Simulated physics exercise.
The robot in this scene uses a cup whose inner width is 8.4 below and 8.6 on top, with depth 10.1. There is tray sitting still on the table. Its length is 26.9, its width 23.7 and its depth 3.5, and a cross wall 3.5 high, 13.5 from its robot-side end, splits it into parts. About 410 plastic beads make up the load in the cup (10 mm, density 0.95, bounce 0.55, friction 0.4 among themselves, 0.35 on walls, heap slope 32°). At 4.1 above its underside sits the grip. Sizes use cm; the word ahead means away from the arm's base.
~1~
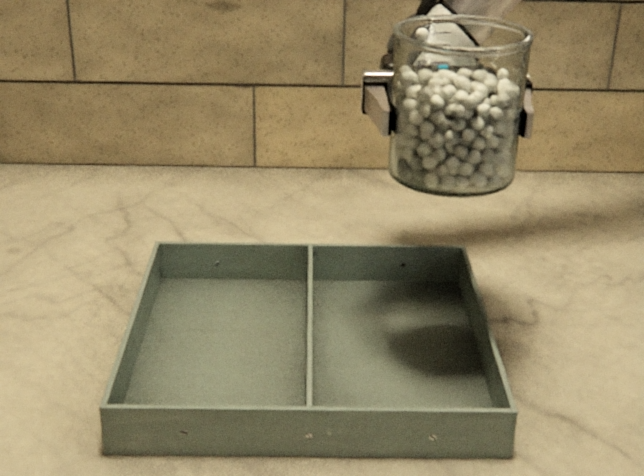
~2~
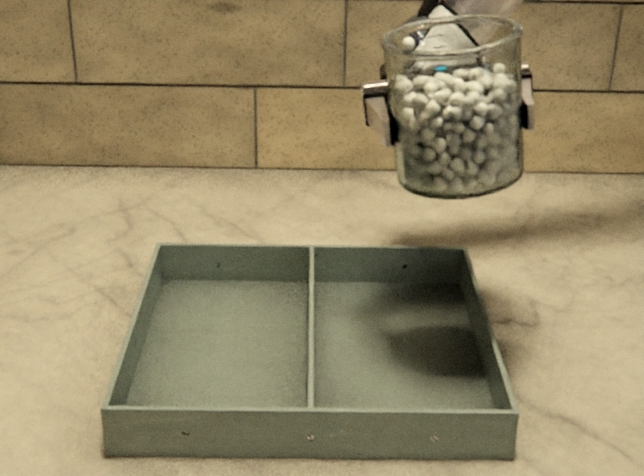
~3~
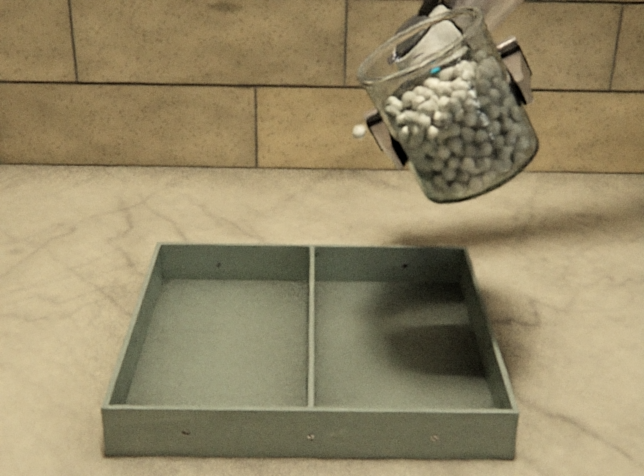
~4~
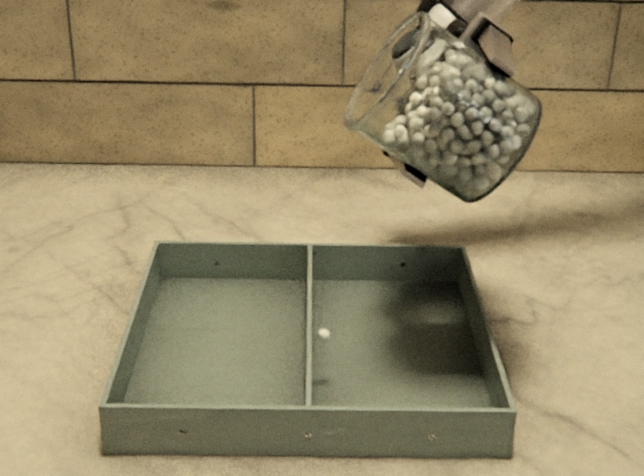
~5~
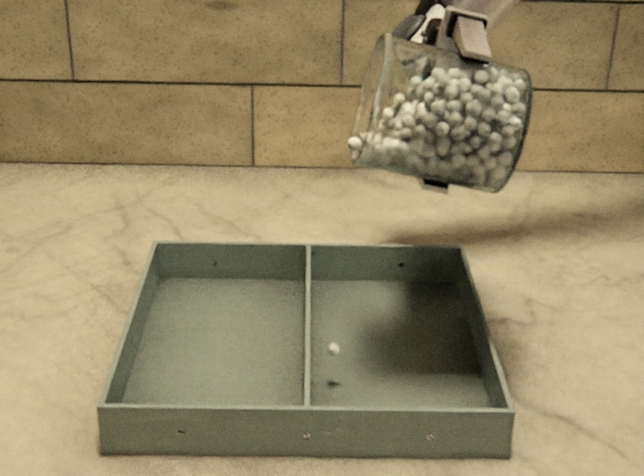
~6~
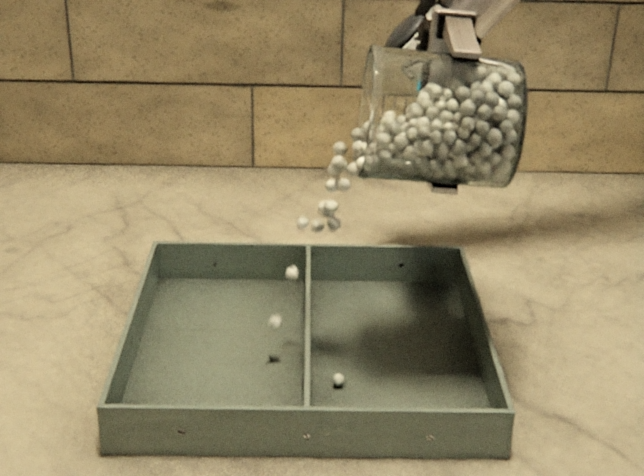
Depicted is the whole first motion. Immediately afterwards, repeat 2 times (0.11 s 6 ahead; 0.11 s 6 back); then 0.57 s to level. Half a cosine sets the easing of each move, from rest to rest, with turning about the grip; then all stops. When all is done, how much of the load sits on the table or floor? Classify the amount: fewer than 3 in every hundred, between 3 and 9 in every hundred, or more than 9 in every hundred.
More than 9 in every hundred.
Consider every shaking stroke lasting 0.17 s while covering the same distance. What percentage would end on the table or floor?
It would be some 0 %.
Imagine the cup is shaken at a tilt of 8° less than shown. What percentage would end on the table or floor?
About 20 %.
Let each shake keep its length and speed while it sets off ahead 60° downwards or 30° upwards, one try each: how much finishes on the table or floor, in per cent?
Result: Approx. 5 % and 20 %, one try each.
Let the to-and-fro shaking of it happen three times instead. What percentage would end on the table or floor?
I'd expect something close to 25 per cent.
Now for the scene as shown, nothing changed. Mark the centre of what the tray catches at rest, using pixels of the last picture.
Roughly at (200, 348) in the last picture.
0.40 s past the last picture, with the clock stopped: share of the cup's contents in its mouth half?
Roughly 100 per cent.
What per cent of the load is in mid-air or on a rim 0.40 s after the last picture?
Around 4 per cent of the load.
Then, 0.40 s later, tilted 86° forward, highest piece 19 above the table; 218 in the far-side part, 94 on the table or floor, 65 in the cup, 11 in the robot-side part, 18 in flight or on a rim.
Then, 0.81 s later, tilted 24° forward, highest piece 19 above the table; 258 in the far-side part, 106 on the table or floor, 24 in the robot-side part, 18 in the cup.
Then, 1.21 s later, level, highest piece 19 above the table; 258 in the far-side part, 106 on the table or floor, 24 in the robot-side part, 18 in the cup.
Then, 2.26 s later, level, highest piece 19 above the table; 258 in the far-side part, 106 on the table or floor, 24 in the robot-side part, 18 in the cup.
At rest, 258 in the far-side part, 106 on the table or floor, 24 in the robot-side part, 18 in the cup. That is 26 % on the table or floor.
